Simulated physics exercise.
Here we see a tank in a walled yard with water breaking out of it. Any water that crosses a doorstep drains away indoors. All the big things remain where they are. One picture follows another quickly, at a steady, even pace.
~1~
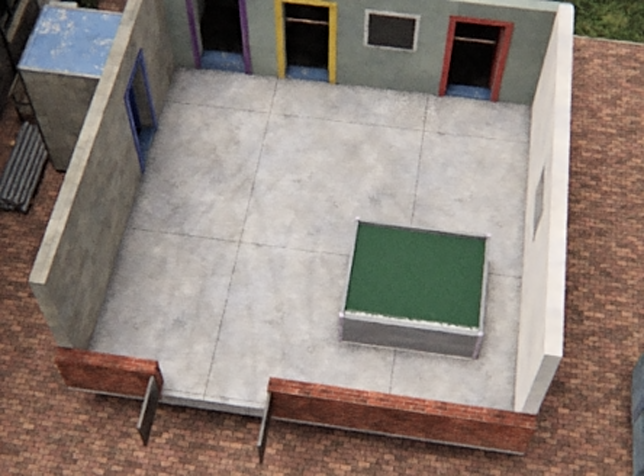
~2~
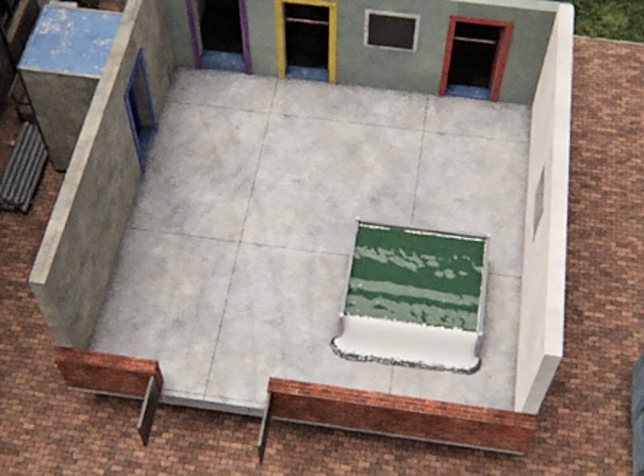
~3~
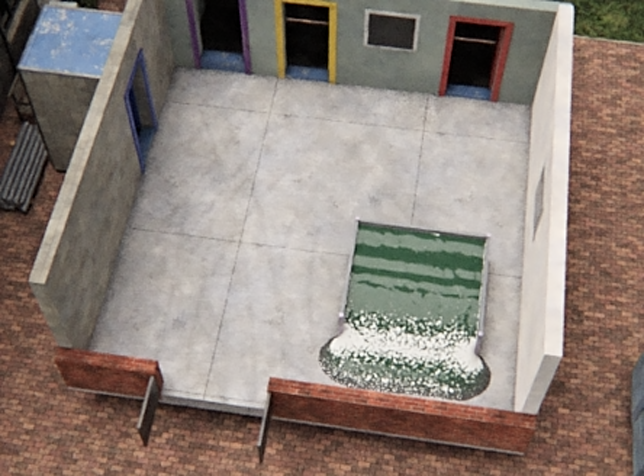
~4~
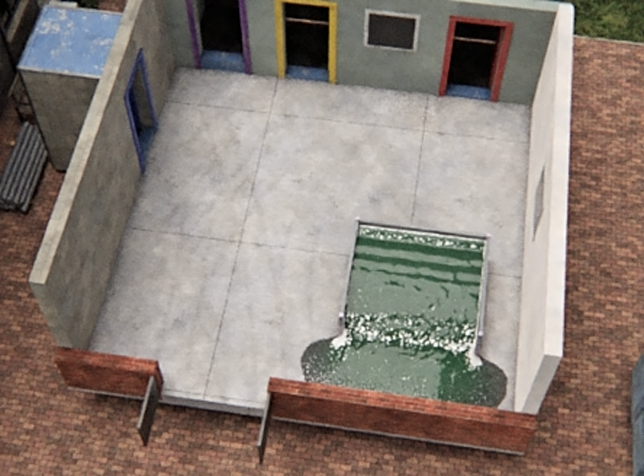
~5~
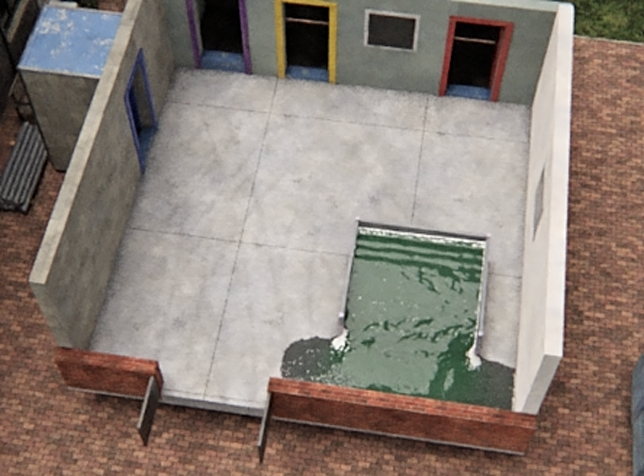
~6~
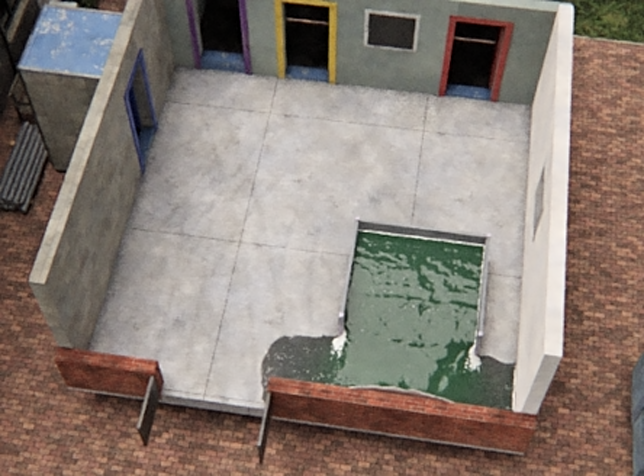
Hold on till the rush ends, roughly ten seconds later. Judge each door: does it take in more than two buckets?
My call: The blue door keeps it to two or fewer, the red door takes in more, the purple door keeps it to two or fewer, the yellow door keeps it to two or fewer.
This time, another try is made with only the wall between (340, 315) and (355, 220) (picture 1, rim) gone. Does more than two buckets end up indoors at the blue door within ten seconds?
Check on blue - it gets too much.
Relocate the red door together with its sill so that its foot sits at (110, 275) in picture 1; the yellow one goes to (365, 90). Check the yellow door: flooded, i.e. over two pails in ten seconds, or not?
Answer: Yellow is not flooded.
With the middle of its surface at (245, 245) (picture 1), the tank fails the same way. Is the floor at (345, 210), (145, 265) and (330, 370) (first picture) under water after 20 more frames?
Spared, hit, hit.
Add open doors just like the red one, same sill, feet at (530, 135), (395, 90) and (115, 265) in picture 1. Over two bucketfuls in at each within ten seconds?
Taking them as listed, the first undershoots, the second undershoots and the third overshoots.
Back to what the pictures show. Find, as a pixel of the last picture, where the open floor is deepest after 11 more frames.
Deepest point: About (506, 428).
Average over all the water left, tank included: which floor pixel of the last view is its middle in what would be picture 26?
At roughly (357, 312).
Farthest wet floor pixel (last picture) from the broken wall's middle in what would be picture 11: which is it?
The farthest wet point should be near (168, 381).
A moment on, water covers 15 % of the floor; the blue door not reached, the red door not reached, the purple door not reached, the yellow door not reached.
Next, water covers 30 % of the floor; the blue door not reached, the red door not reached, the purple door not reached, the yellow door not reached.
Then, water covers 50 % of the floor; the blue door wet at the sill, nothing in, the red door under two buckets in, the purple door not reached, the yellow door not reached.
Later, water covers 75 % of the floor; the blue door wet at the sill, nothing in, the red door over two buckets in, the purple door wet at the sill, nothing in, the yellow door wet at the sill, nothing in.
In the end, water covers 90 % of the floor; the blue door wet at the sill, nothing in, the red door over two buckets in, the purple door wet at the sill, nothing in, the yellow door wet at the sill, nothing in.
